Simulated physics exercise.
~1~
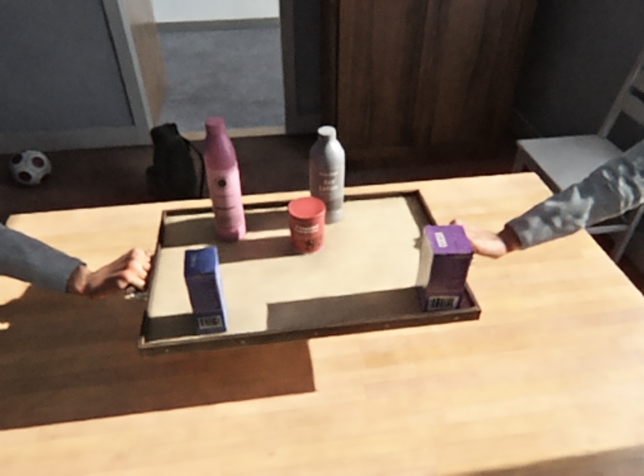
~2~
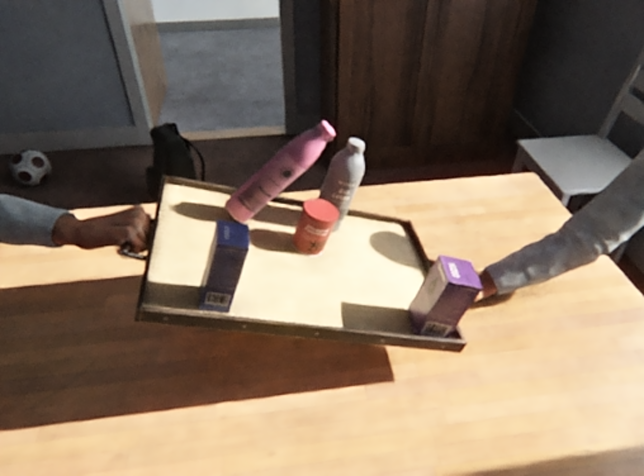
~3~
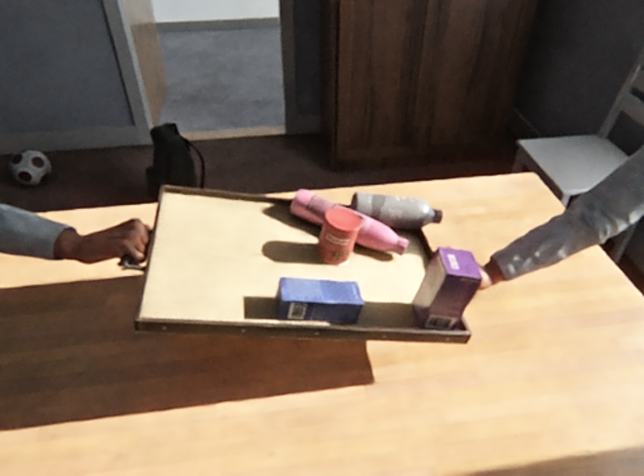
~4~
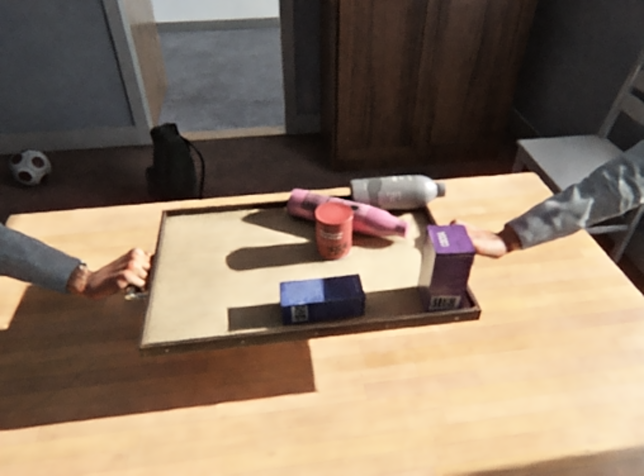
Two hands tilting a tray right and levelling it, toppling two bottles and a blue carton while red tin and purple carton stand.
